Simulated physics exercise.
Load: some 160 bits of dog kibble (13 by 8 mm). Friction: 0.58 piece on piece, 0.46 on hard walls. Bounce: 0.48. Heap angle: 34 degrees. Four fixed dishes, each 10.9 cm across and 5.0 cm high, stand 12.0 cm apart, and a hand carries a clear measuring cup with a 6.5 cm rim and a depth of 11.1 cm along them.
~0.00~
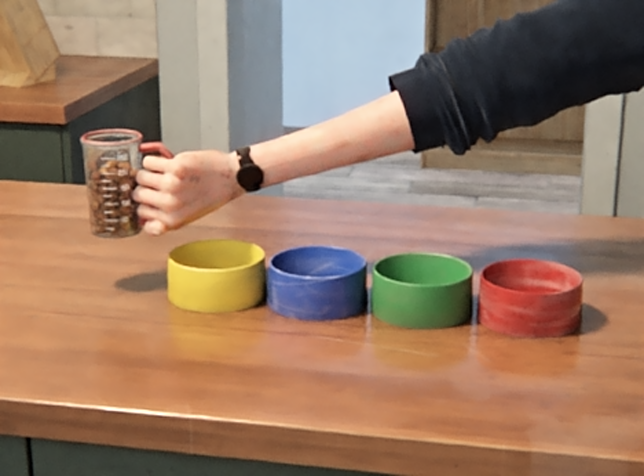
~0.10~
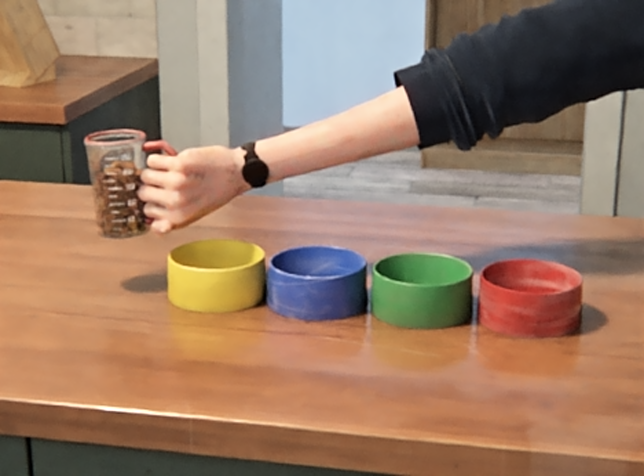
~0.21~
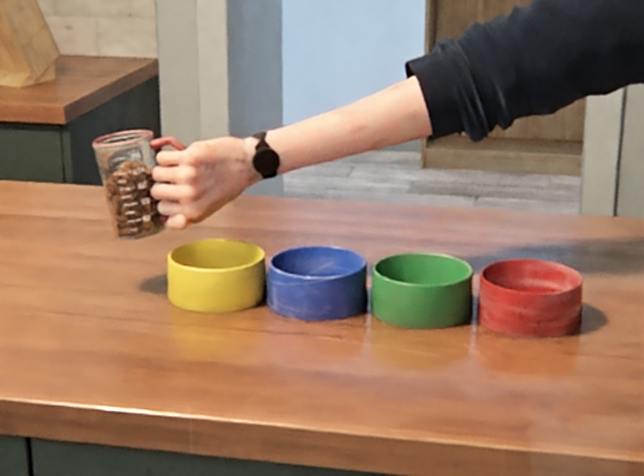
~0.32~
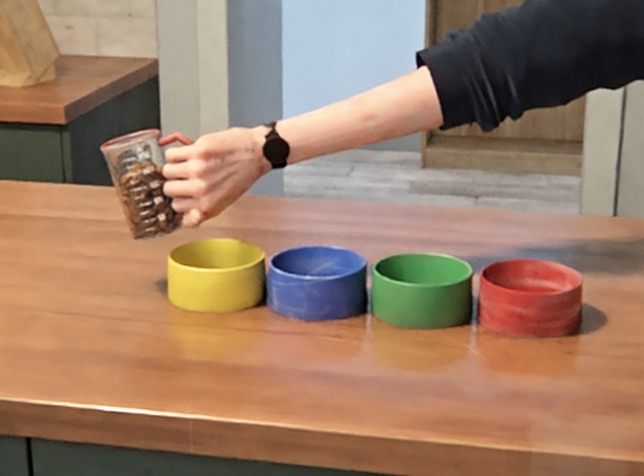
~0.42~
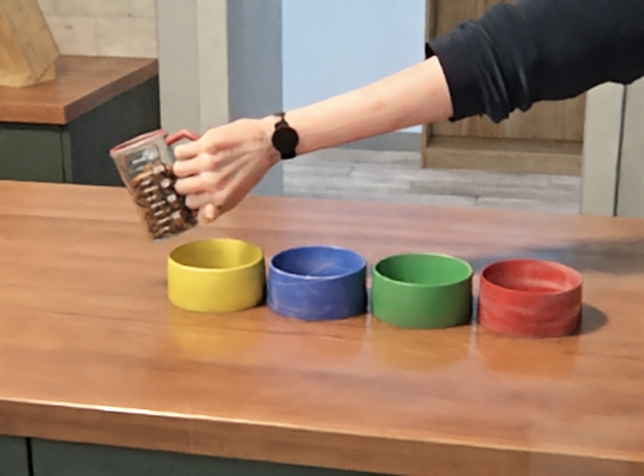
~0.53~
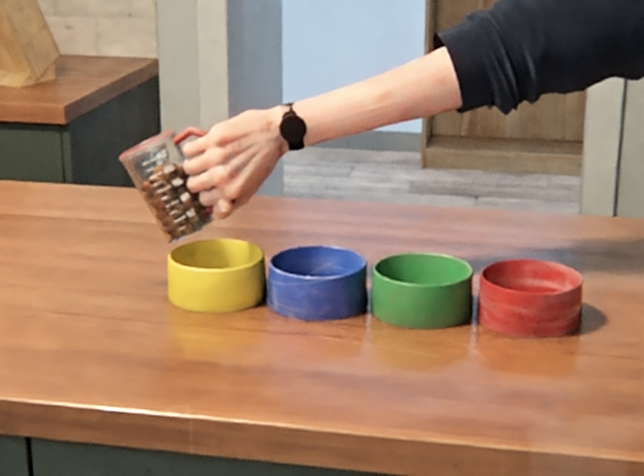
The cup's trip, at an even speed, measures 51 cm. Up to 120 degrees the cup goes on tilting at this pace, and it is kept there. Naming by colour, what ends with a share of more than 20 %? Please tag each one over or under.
Red dish - under; blue dish - over; green dish - under; yellow dish - under; counter - under.
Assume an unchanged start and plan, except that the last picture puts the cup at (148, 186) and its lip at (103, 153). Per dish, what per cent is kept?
It'd finish with red at 0, blue at 0, green at 0 and yellow at 90.
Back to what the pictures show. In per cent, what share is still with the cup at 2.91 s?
I'd estimate some 0 per cent of the load.
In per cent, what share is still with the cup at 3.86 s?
0 per cent.
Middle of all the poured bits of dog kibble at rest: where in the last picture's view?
After settling, the middle sits near (330, 291).
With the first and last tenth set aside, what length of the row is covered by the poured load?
11 centimetres.
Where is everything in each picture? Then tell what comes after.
The first frame shows cup at (114, 184), tilt 0 degrees, lip at (85, 136), moved 0.0 cm; middle of the pieces at (117, 202); yellow dish at (217, 255); blue dish at (318, 262); green dish at (423, 269); red dish at (531, 276).
The second frame shows cup at (120, 185), tilt 3 degrees, lip at (88, 138), moved 0.7 cm; middle of the pieces at (123, 202).
The third frame shows cup at (132, 185), tilt 9 degrees, lip at (96, 141), moved 2.1 cm; middle of the pieces at (137, 202).
The fourth frame shows cup at (144, 186), tilt 15 degrees, lip at (105, 146), moved 3.6 cm; middle of the pieces at (151, 203).
The fifth frame shows cup at (157, 187), tilt 21 degrees, lip at (114, 150), moved 5.1 cm; middle of the pieces at (165, 203).
The sixth frame shows cup at (169, 188), tilt 27 degrees, lip at (123, 155), moved 6.6 cm; middle of the pieces at (178, 203); yellow dish at (217, 255); blue dish at (318, 262); green dish at (423, 269); red dish at (531, 276). Its pace works out near 55 degrees a second; the hand travels 14 cm a second.
Then, at 1.96 s, tilt 108 degrees; cup holds 95 %, blue 5 %.
After 2.91 s, tilt 120 degrees; cup holds 0 %, blue 80 %, green 10 %.
After 3.86 s, tilt 120 degrees; cup holds 0 %, blue 80 %, green 10 %.
In the end, at 4.2 s, red 0 %, blue 80 %, green 10 %, yellow 0 %, counter 10 %.
